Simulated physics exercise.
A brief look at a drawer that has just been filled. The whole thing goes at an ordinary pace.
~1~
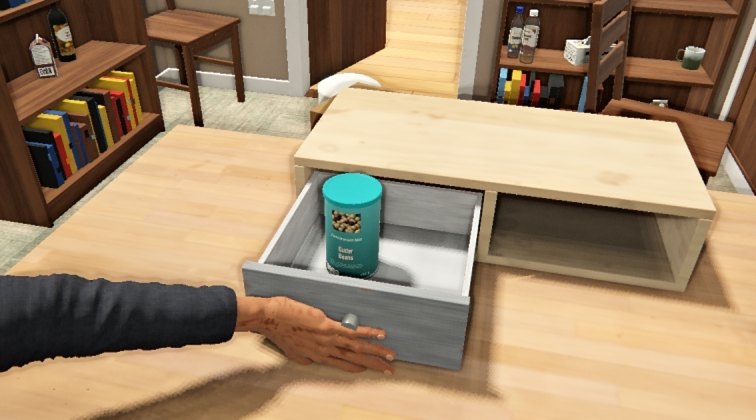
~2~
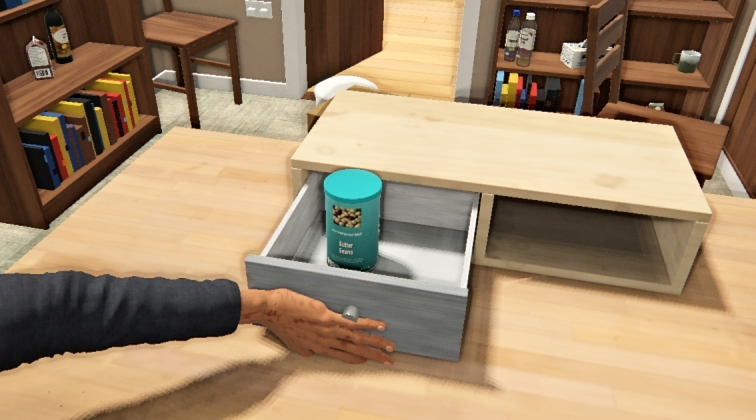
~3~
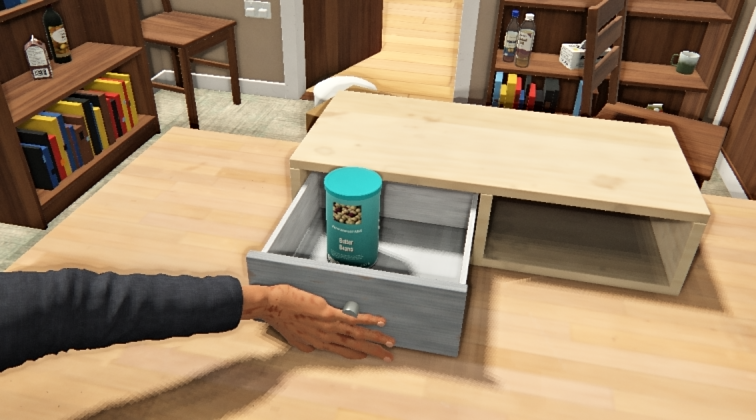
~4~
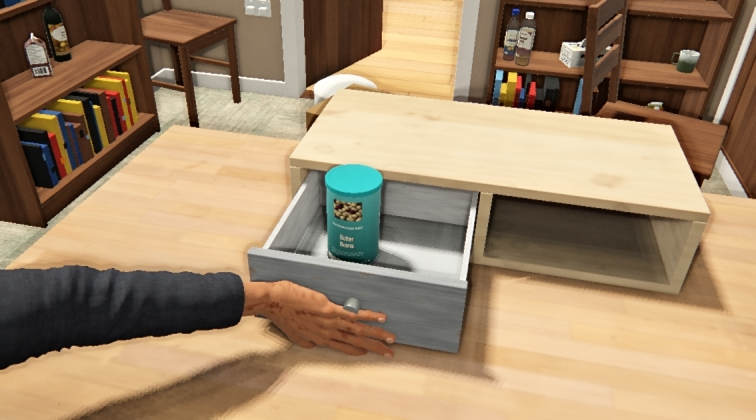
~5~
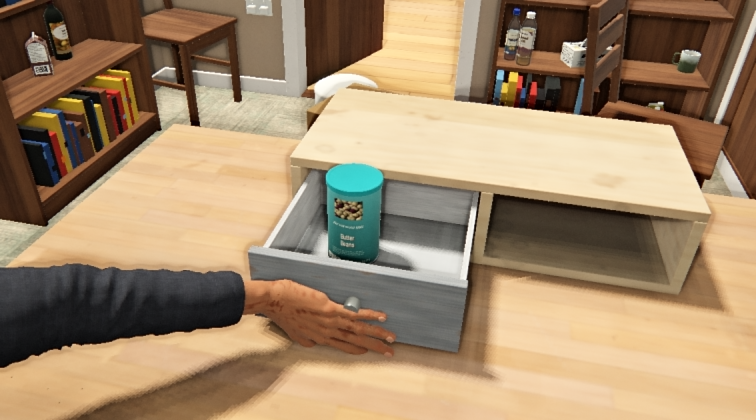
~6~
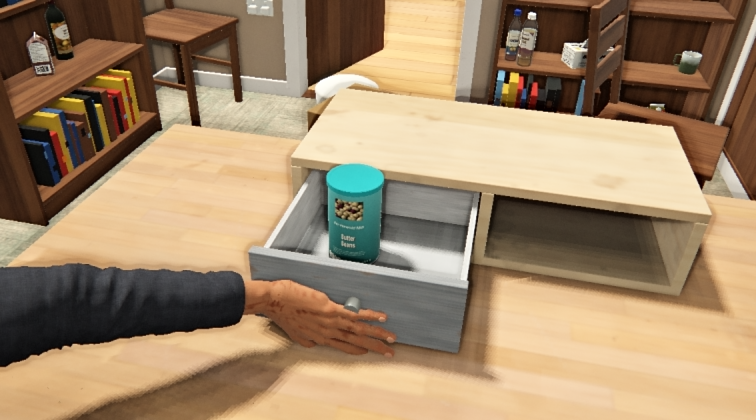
A turquoise pot sits in an open drawer as a hand pushes it slightly inward.
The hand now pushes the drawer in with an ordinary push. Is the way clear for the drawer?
Odds are the drawer stays partway out afterwards.
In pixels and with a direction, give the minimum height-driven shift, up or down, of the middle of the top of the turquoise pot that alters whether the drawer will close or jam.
Roughly 20 pixels, downward.
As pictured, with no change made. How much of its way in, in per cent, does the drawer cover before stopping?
Estimate: Close to 55 per cent.
Then, 0.42 s after the last picture, drawer starting in.
Then, 1.06 s after the last picture, drawer about half in.
At rest, the drawer jams.
